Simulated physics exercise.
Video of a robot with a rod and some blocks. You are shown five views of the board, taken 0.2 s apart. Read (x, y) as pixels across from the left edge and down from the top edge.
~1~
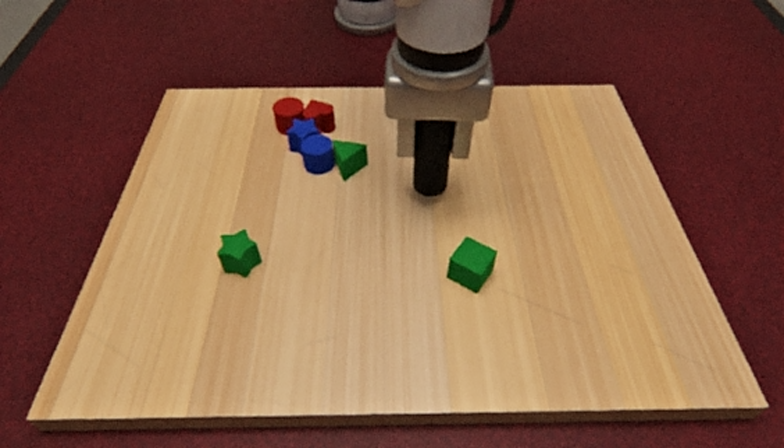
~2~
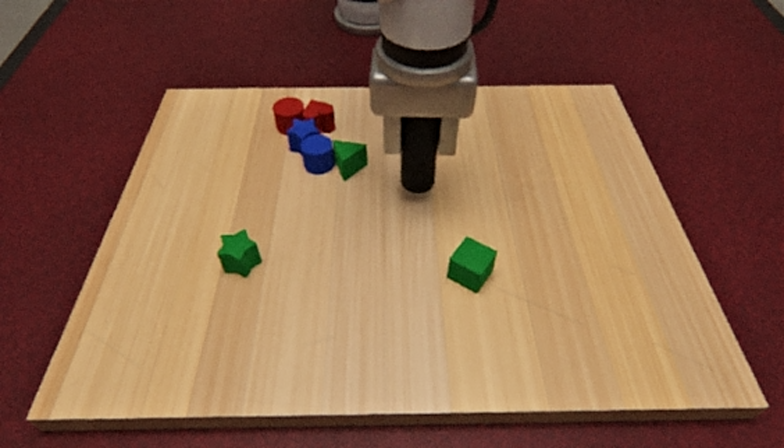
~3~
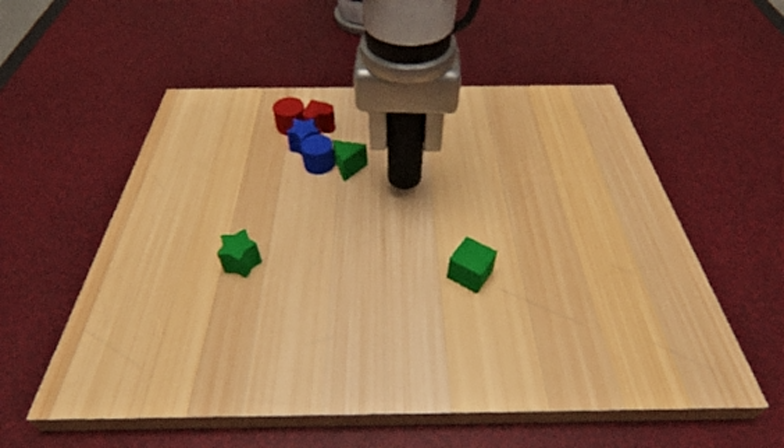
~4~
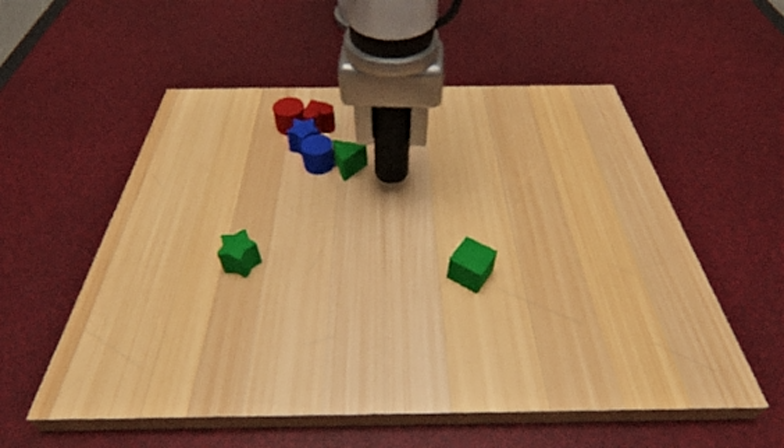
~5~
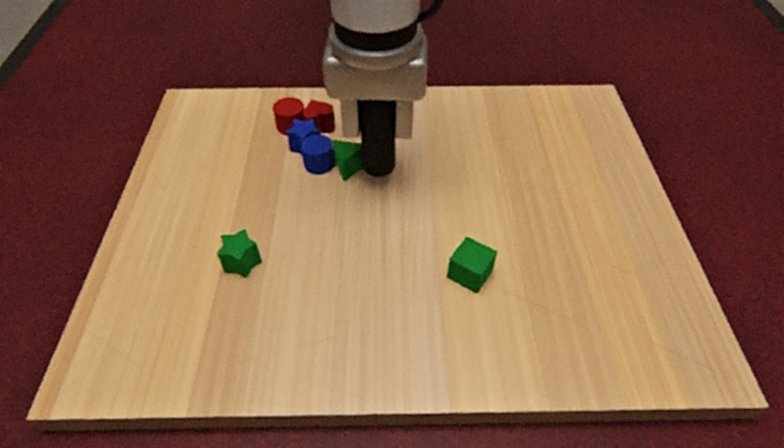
On a light wooden board over a dark red surface, seen from a raised, fixed view, a robot arm reaches in from the top with a black rod. Red, blue and green blocks cluster at the upper left, while a green star sits lower left and a green cube right of centre. The arm slides the rod steadily left and slightly upward toward the green triangular block, while the blocks stay still.
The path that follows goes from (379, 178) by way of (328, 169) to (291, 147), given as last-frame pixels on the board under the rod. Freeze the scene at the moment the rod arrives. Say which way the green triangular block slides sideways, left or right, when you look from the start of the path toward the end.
With start-to-end as forward, it shifts right.
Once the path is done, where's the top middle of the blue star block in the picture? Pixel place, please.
For the centre of its top, I'd go with (275, 113).
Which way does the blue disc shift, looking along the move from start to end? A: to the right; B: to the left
The one that fits is B, to the left.
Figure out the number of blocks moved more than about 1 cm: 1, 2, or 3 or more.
The way I see it, the answer is three or more.
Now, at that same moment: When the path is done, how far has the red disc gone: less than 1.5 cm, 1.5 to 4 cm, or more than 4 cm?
Verdict: From 1.5 to 4 cm.
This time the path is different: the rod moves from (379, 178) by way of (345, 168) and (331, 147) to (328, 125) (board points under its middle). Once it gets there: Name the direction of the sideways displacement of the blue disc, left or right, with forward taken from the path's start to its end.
The left.
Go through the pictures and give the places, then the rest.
The first frame shows rod tip (430, 186); block tops, red disc (288, 106); blue star block (303, 127); blue disc (317, 144); green triangular block (347, 148).
The second frame shows rod (417, 183); blocks unchanged.
The third frame shows rod (405, 179); blocks unchanged.
The fourth frame shows rod (392, 173); blocks unchanged.
The fifth frame shows rod (379, 167); red disc (288, 106); blue star block (303, 127); blue disc (317, 144); green triangular block (347, 148).
On the path given first. One third of the way, rod (343, 161); blue star block (298, 125), turned 15° clockwise; blue disc (307, 142); green triangular block (333, 136), turned 15° clockwise.
Two thirds of the way, rod (312, 151); red disc (287, 102); blue star block (286, 122), turned 45° clockwise; blue disc (279, 139); green triangular block (322, 126), turned 70° clockwise.
At the end, rod (288, 136); red disc (282, 96); blue star block (275, 113), turned 80° clockwise; blue disc (256, 134); green triangular block (320, 124), turned 90° clockwise.
